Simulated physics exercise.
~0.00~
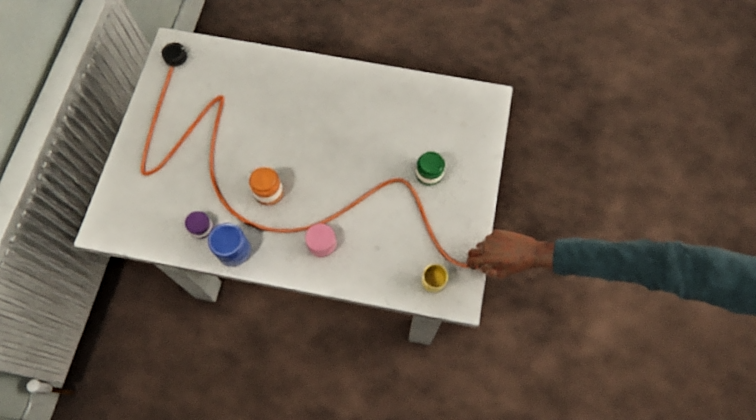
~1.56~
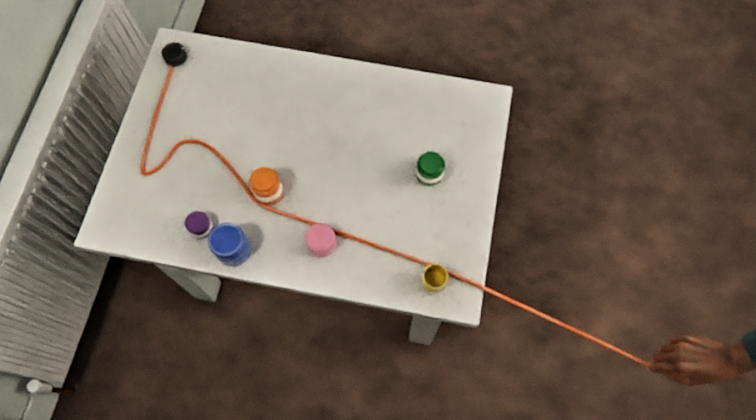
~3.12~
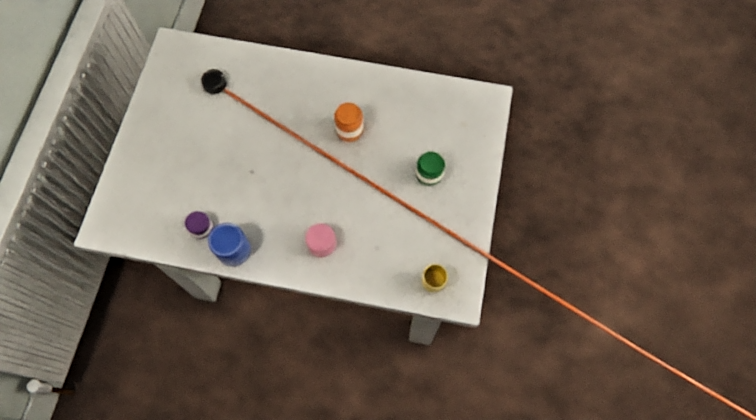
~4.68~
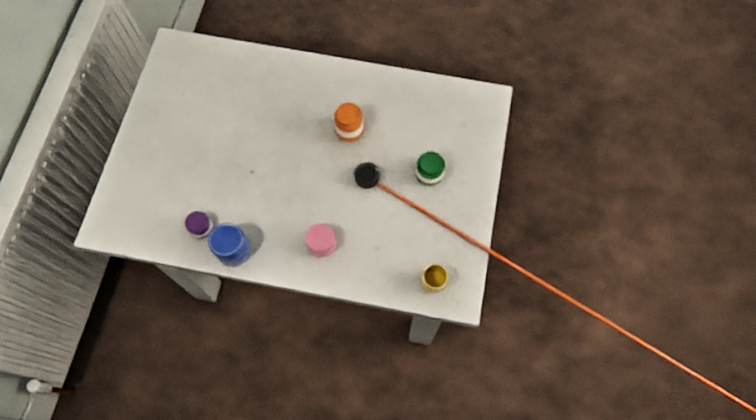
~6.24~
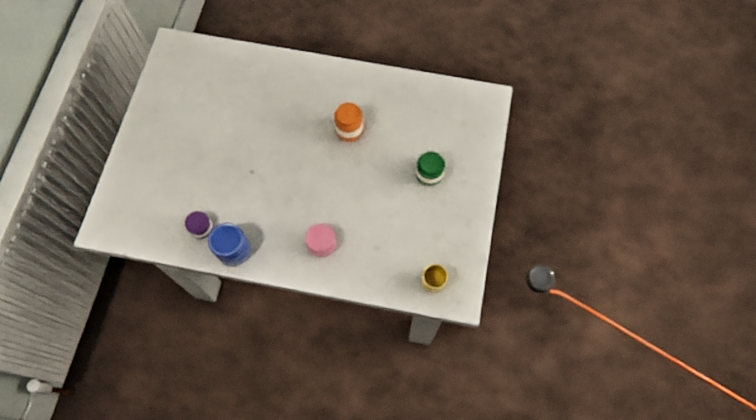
To begin with, an orange cord winds across a white table among six small colored containers, tied to a black puck at the upper left, while a hand holds its free end at the right edge. The hand pulls away to the right, drawing out most of the curves. As the cord straightens, the orange jar shifts up and to the right, and the puck starts to slide. The puck then travels diagonally between the orange and pink containers. Finally it clears the table's right edge, while the other five containers remain where they were.
